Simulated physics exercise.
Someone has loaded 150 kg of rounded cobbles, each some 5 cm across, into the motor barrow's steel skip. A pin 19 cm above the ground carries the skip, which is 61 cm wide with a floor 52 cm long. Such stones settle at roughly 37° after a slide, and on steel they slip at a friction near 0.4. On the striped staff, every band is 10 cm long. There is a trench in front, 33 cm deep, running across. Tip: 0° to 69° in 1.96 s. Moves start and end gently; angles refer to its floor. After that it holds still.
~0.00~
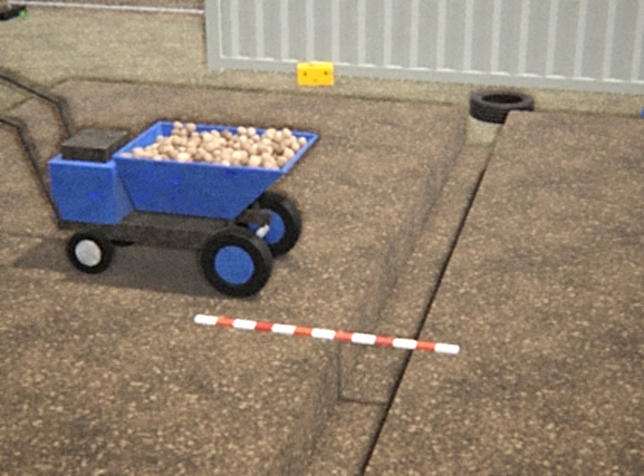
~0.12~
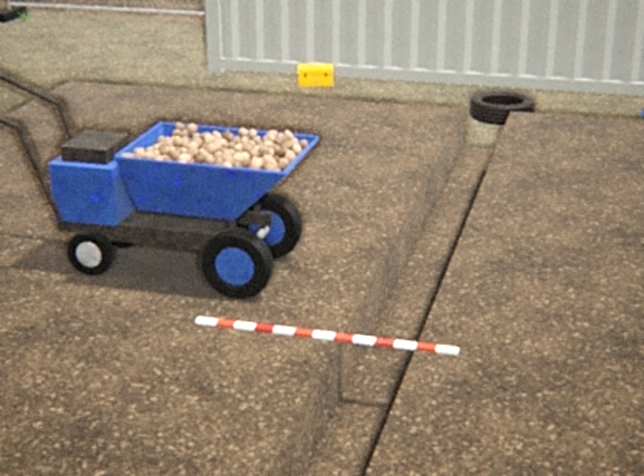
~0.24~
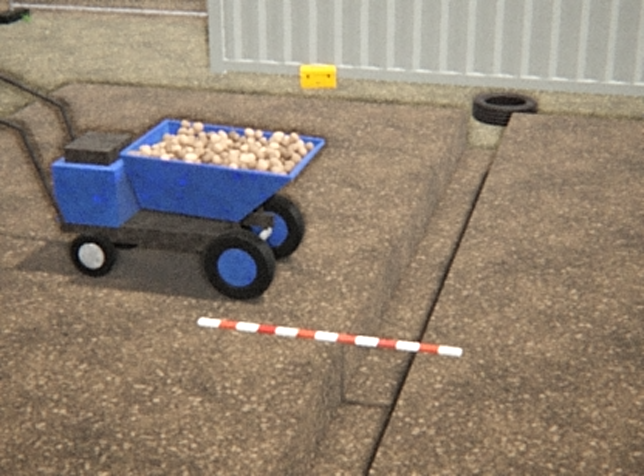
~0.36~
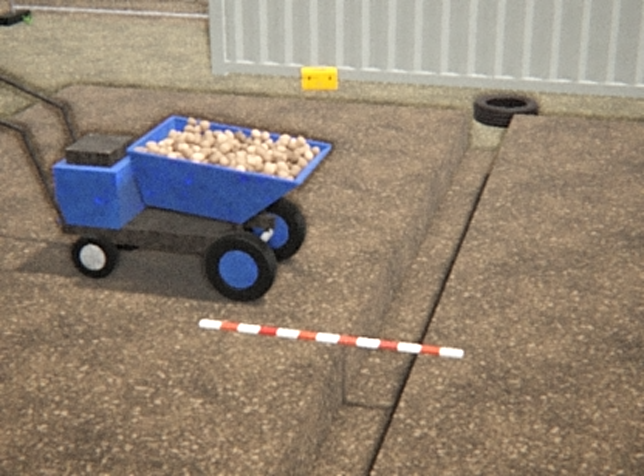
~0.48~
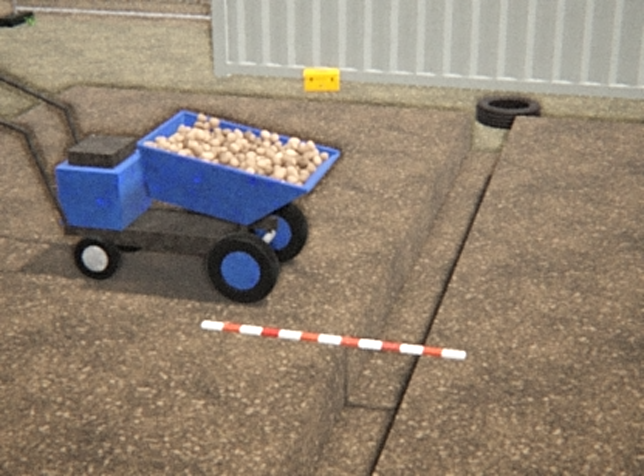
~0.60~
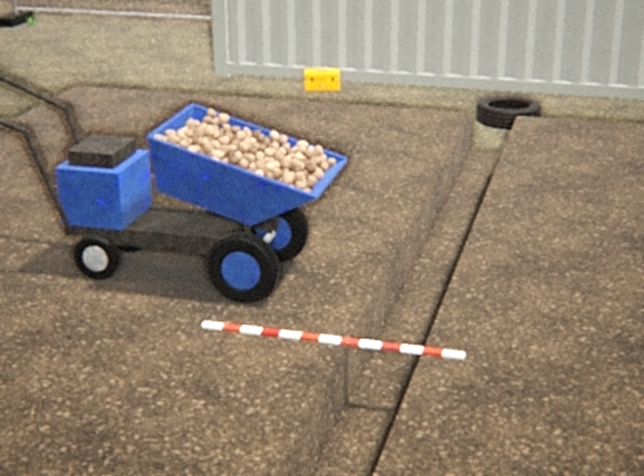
A blue motor barrow loaded with rounded stones slowly tilting its skip toward the right beside a trench and striped staff.
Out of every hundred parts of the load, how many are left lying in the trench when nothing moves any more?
Around 100 in every hundred.
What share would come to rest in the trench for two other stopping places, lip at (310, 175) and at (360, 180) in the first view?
First spot about 90, second spot about 15 per cent.
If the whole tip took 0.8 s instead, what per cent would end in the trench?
Trench share: Approx. 95%.
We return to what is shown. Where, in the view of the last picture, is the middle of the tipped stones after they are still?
The stones end up centred near (410, 335).
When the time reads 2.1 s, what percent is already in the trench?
65 per cent, give or take.
After 1.5 s the floor is at 58°; 96 % in the skip, 1 % short of the trench, 3 % in the trench; the foremost stones are at (387, 277).
After 2.1 s the floor is at 69°; 32 % in the skip, 1 % short of the trench, 67 % in the trench; the foremost stones are at (438, 336).
After 2.4 s the floor is at 69°; 9 % in the skip, 91 % in the trench; the foremost stones are at (436, 340).
After 4.4 s the floor is at 69°; 0 % in the skip, 100 % in the trench; the foremost stones are at (436, 343).
